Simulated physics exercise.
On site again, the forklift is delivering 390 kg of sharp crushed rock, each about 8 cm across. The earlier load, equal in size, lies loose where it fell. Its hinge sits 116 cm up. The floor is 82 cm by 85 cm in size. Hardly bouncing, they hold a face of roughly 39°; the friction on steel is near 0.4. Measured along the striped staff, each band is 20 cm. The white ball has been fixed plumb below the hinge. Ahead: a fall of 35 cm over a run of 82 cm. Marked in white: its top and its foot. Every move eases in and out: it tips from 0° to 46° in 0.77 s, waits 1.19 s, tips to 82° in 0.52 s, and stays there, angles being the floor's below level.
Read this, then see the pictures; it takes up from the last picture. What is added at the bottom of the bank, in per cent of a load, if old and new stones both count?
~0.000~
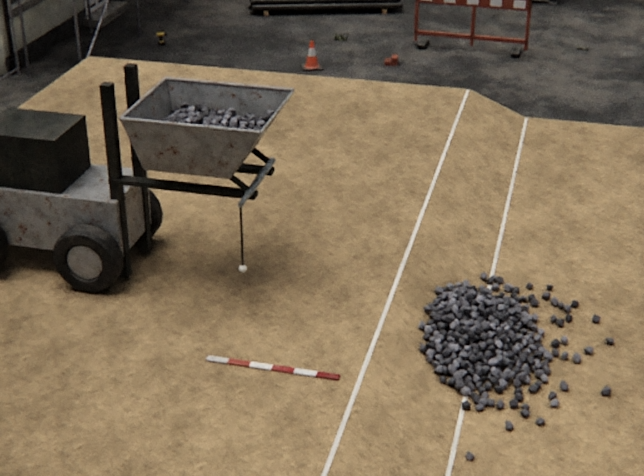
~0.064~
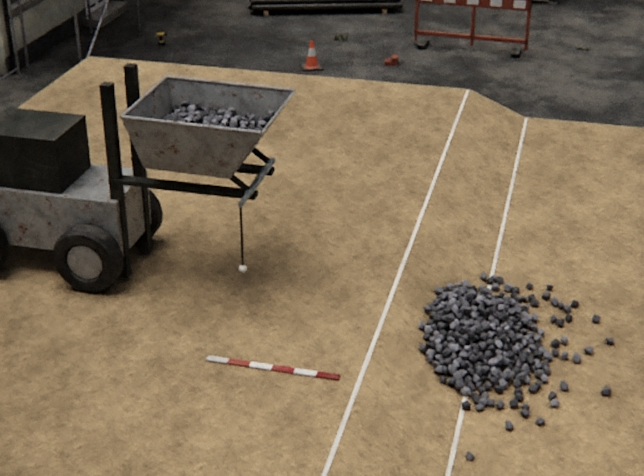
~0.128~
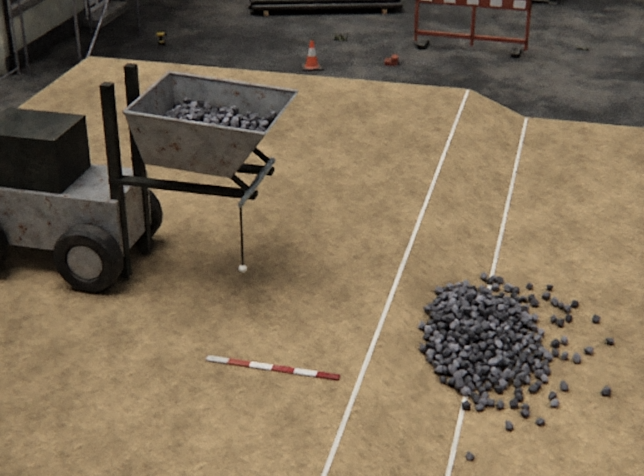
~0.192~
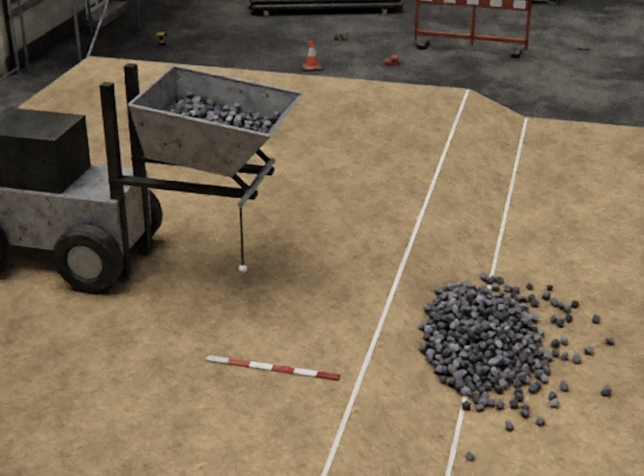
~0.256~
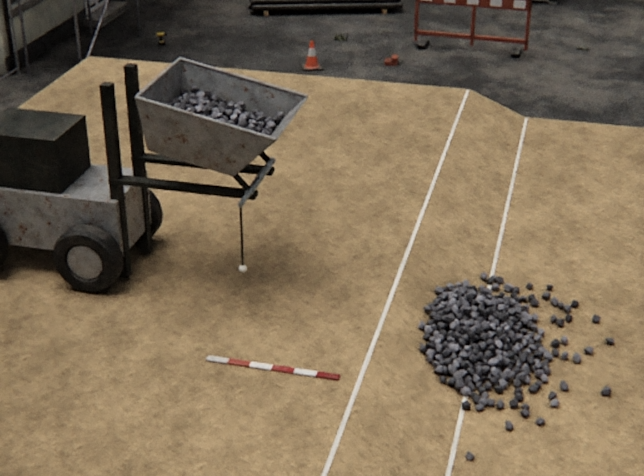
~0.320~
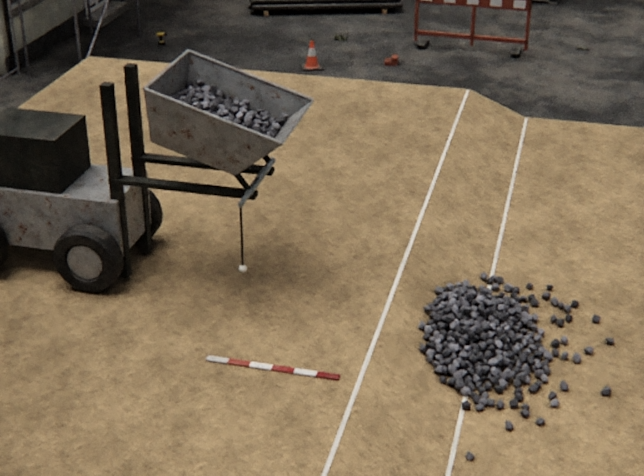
I would say 6 in every hundred.
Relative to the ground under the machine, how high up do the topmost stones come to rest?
It sits around 24 centimetres higher than that ground.
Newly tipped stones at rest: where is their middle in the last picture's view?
I'd point to about (403, 301).
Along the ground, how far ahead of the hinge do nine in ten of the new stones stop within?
Roughly 190 cm ahead of it.
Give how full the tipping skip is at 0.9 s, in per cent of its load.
About 100 per cent is held.
After 0.6 s the floor is at 39°; in per cent of one load, 100 in the tipping skip, 43 on the top or the slope, 57 at the foot of the bank; the foremost stones are at (609, 355).
After 0.9 s the floor is at 46°; in per cent of one load, 100 in the tipping skip, 43 on the top or the slope, 57 at the foot of the bank; the foremost stones are at (609, 355).
After 2.9 s the floor is at 82°; in per cent of one load, 45 in the tipping skip, 99 on the top or the slope, 57 at the foot of the bank; the foremost stones are at (609, 355).
After 5.6 s the floor is at 82°; in per cent of one load, 0 in the tipping skip, 137 on the top or the slope, 63 at the foot of the bank; the foremost stones are at (609, 355). Net gain at the foot of the bank, 6.
